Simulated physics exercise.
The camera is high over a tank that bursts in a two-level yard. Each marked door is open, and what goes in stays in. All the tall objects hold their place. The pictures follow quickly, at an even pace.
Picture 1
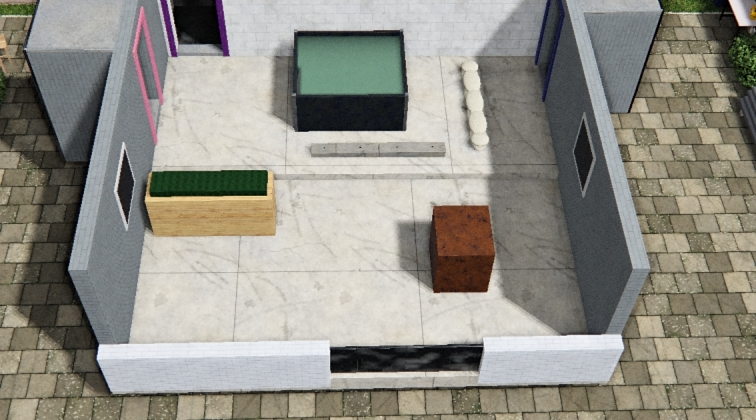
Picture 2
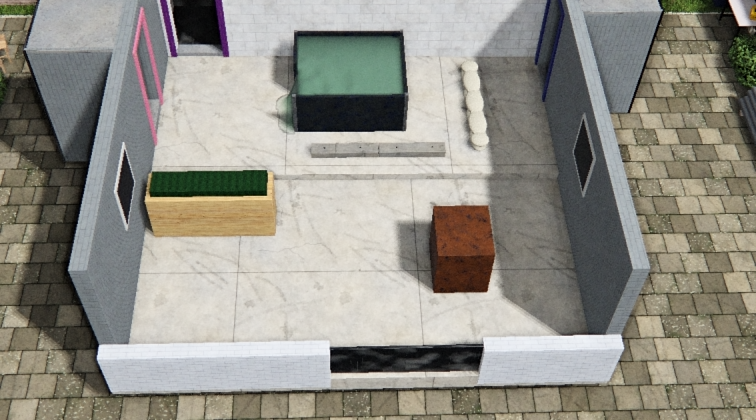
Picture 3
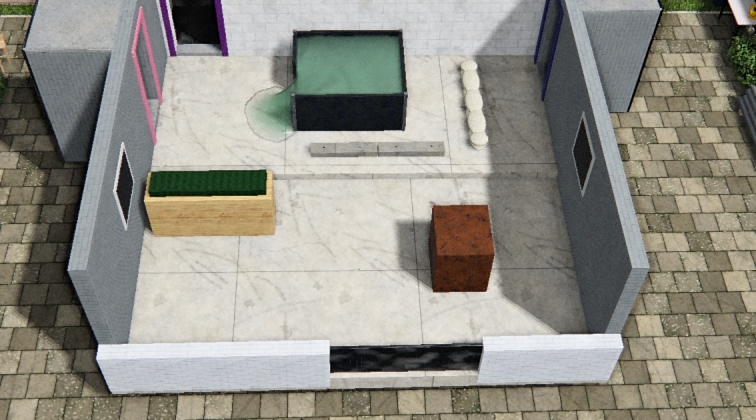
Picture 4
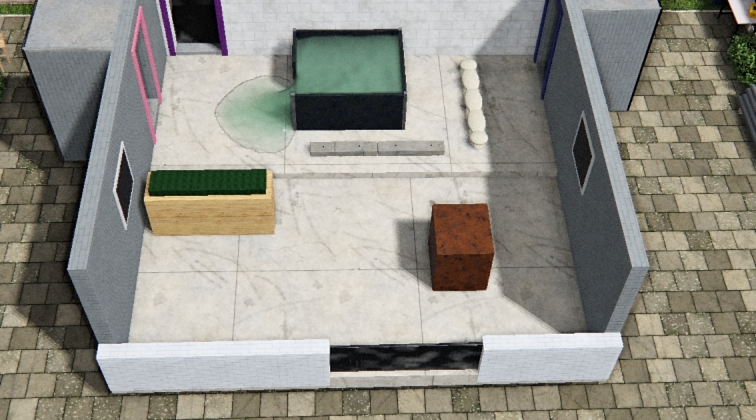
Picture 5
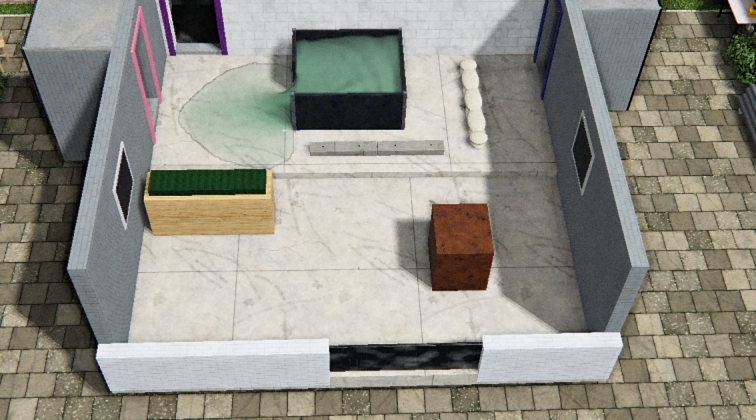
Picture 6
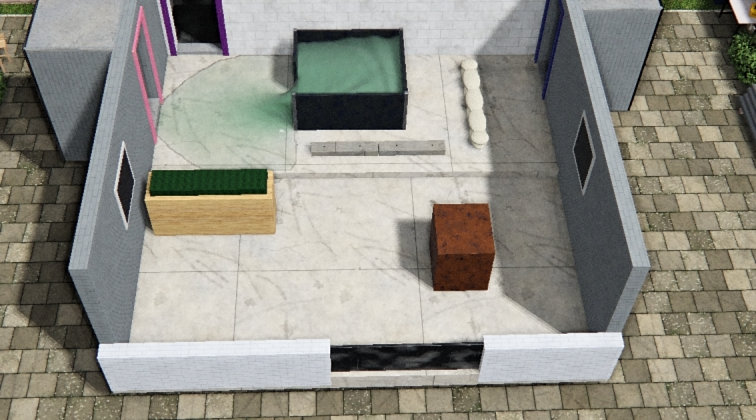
Green-tinted water poured from the left side of a dark open tank at the back of a walled yard, spreading leftward across the pale floor in a widening, thinning pool while everything else stayed still.
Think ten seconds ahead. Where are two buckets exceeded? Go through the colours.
The purple door takes more than that; the pink door takes more than that; the blue door stays under that.
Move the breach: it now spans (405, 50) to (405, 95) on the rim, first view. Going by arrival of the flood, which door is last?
I say the pink one.
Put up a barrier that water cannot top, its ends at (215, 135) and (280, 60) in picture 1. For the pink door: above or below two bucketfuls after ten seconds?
The pink one is under.
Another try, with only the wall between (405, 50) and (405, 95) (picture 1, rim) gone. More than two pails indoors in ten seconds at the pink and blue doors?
Then: The pink door lets less in; the blue door passes that mark.
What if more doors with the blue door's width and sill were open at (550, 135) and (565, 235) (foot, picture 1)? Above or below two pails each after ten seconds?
As listed: Stays under, passes that mark.
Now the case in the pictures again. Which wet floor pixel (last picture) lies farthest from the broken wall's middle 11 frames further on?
Close to (128, 356).
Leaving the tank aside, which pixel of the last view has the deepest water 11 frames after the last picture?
Close to (152, 185).
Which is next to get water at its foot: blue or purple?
I say the purple one.
A moment on, water covers 20 % of the floor; the purple door wet at the sill, nothing in, the pink door over two buckets in, the blue door not reached.
Next, water covers 25 % of the floor; the purple door over two buckets in, the pink door far over two buckets in, the blue door not reached.
Then, water covers 30 % of the floor; the purple door far over two buckets in, the pink door far over two buckets in, the blue door not reached.
Later, water covers 60 % of the floor; the purple door far over two buckets in, the pink door far over two buckets in, the blue door not reached.
In the end, water covers 75 % of the floor; the purple door far over two buckets in, the pink door far over two buckets in, the blue door wet at the sill, nothing in.
